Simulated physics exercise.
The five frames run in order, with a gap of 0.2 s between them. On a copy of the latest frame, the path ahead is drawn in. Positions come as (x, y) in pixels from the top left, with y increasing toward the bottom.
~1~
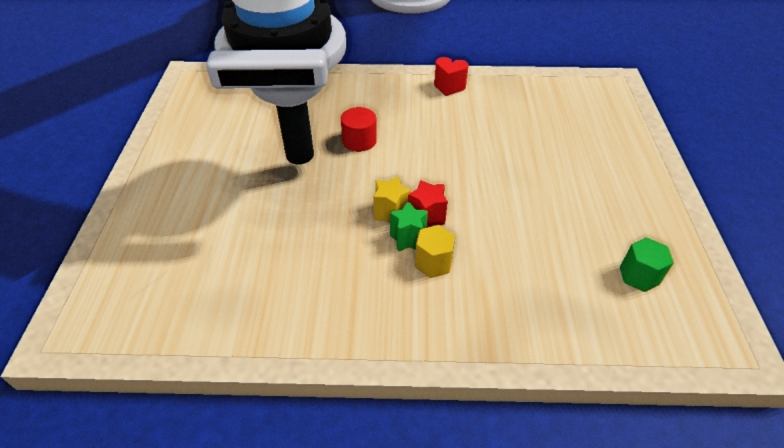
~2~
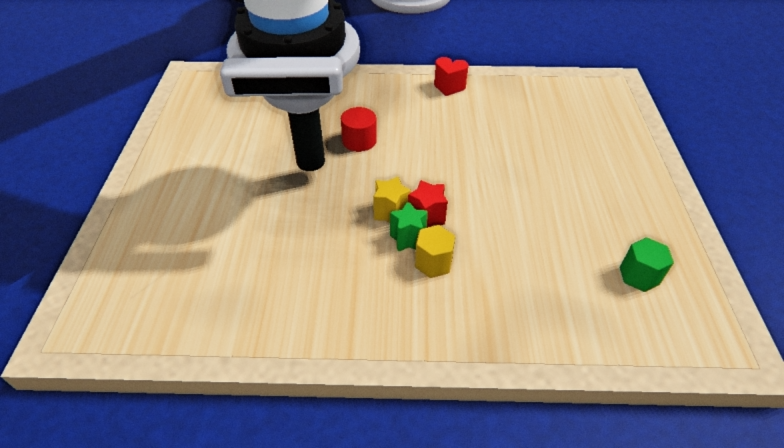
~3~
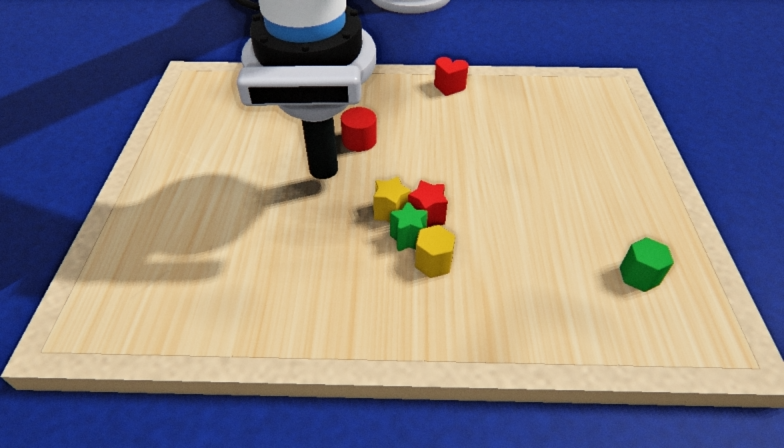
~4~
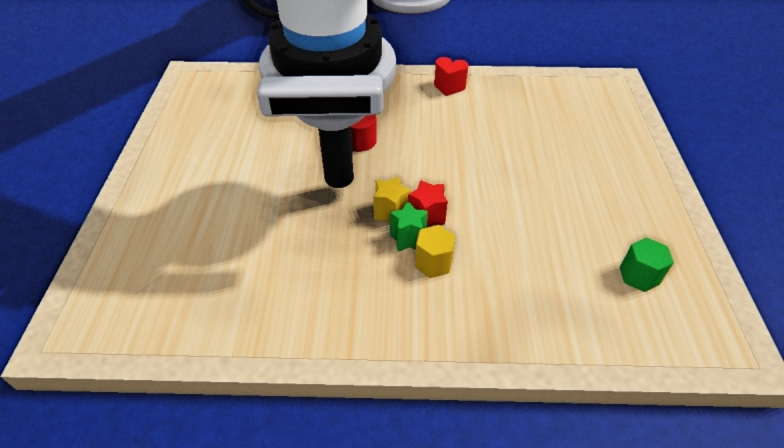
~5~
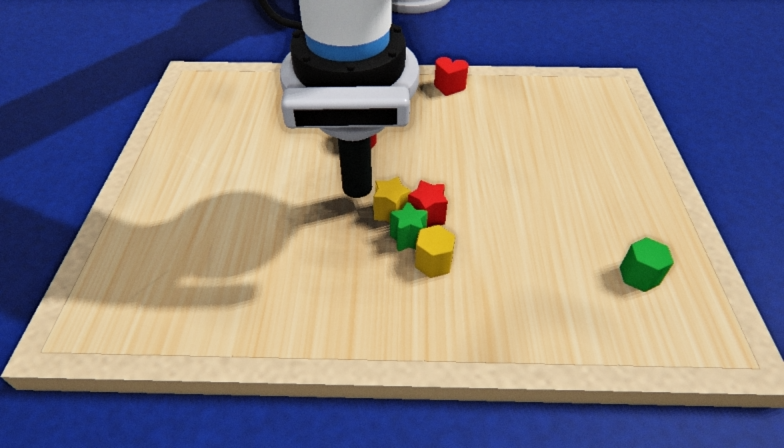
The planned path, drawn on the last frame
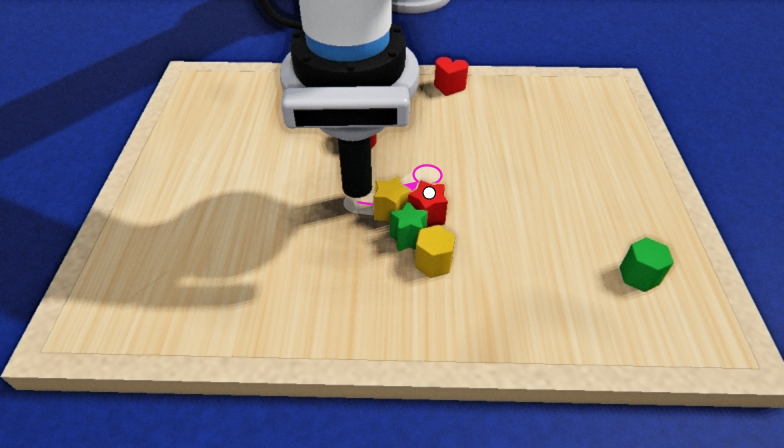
A robot arm's black stick moves right and down beside the still yellow star.
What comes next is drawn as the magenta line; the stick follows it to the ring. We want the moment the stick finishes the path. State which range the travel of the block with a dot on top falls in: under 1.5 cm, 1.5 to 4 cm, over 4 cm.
It shifts by 1.5 to 4 cm.
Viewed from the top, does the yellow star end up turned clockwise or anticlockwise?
Rotates clockwise.
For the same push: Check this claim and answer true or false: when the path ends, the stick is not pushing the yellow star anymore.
That claim is true.
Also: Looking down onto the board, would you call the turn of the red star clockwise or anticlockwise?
Direction: Anticlockwise.
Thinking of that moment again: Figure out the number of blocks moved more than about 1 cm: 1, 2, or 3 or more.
It shifts two blocks.
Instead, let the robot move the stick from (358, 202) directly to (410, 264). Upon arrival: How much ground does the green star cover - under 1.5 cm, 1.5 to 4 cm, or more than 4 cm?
The answer here is from 1.5 to 4 cm.
The line goes from (358, 202) through (387, 203) and (408, 189) to (428, 175); the dot is on the red star.
What follows on the original path. Halfway along, stick (399, 181); yellow star (415, 189), turned 55° clockwise; red star (447, 200), turned 25° anticlockwise.
At the end, stick (429, 160); yellow star (415, 188), turned 60° clockwise; green star unmoved; red star (447, 201), turned 25° anticlockwise.
